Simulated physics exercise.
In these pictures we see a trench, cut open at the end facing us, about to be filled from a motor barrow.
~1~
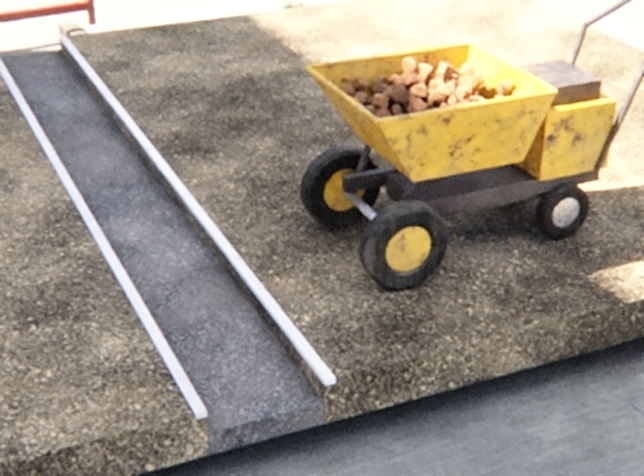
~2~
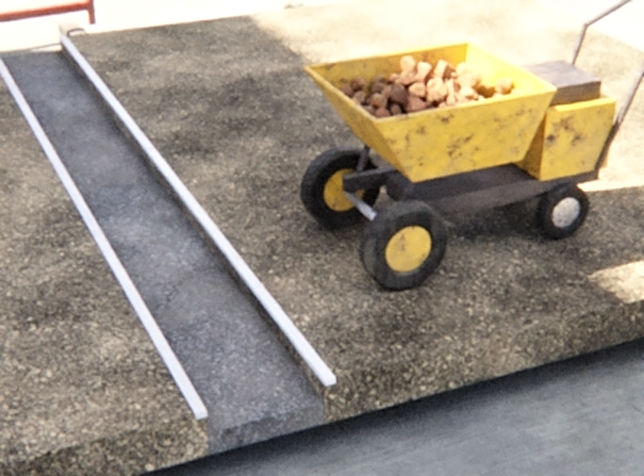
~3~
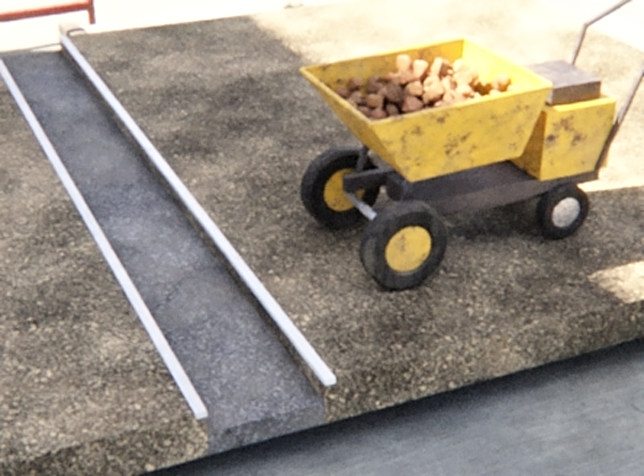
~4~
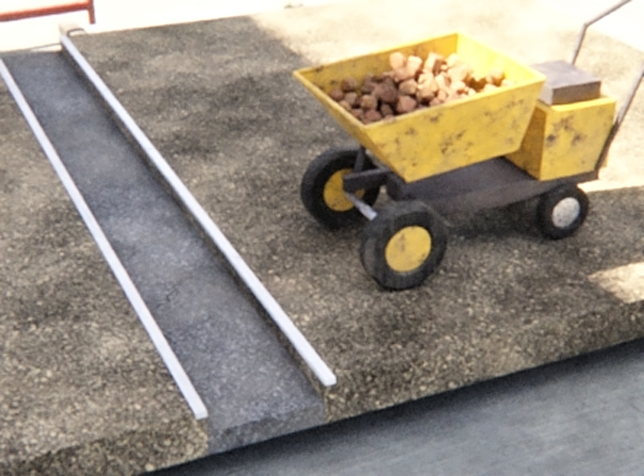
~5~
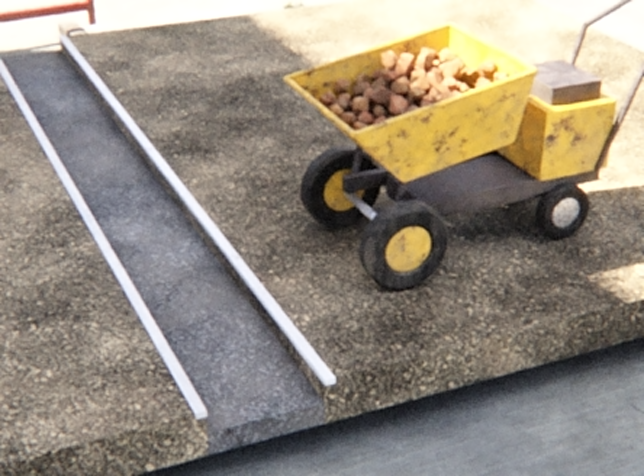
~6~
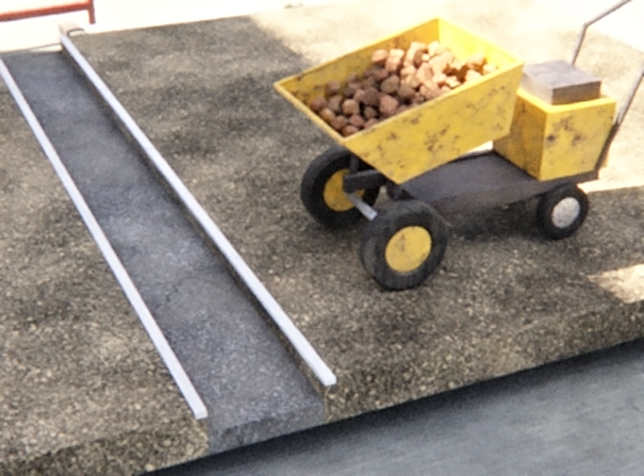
A yellow skip heaped with reddish-brown clods sits level on a small motor barrow, then tilts forward to the left, slowly at first and then clearly, its rear rising. The barrow's black wheels with yellow and pale hubs stay still on speckled brown ground, right of a shallow grey trench edged by two pale strips. The view looks down from a fixed position, with a grey surface along the bottom.
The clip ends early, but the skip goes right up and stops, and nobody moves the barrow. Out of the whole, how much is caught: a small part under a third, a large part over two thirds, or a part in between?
Out of the whole, a large part is caught.
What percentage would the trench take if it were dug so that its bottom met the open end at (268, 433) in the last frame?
100 %.
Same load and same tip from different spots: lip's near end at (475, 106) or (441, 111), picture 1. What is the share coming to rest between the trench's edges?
First try: 30 per cent; second try: 60 per cent.
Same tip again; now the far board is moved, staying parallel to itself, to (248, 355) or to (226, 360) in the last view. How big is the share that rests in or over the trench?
I'd say some 40 in a hundred, followed by 60 in a hundred.
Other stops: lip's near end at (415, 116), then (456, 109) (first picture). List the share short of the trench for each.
Position 1: Near 20 %; position 2: Near 50 %.
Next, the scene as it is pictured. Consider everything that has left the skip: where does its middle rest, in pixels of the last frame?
Somewhere close to (194, 289) in the last picture.
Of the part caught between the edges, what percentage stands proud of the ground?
About 45 %.
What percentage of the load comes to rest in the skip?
Estimate: 0 %, roughly.
Just after the last frame, skip tipped steeply; every one in the skip.
A moment on, skip tipped steeply; the larger part in the skip; about a tenth in or heaped over the trench; about a tenth falling.
Further on, skip tipped right over; roughly a quarter in the skip; the larger part in or heaped over the trench; just a few beyond it.
When it is over, skip tipped right over; just a few short of the trench; almost all in or heaped over the trench; about a tenth beyond it.
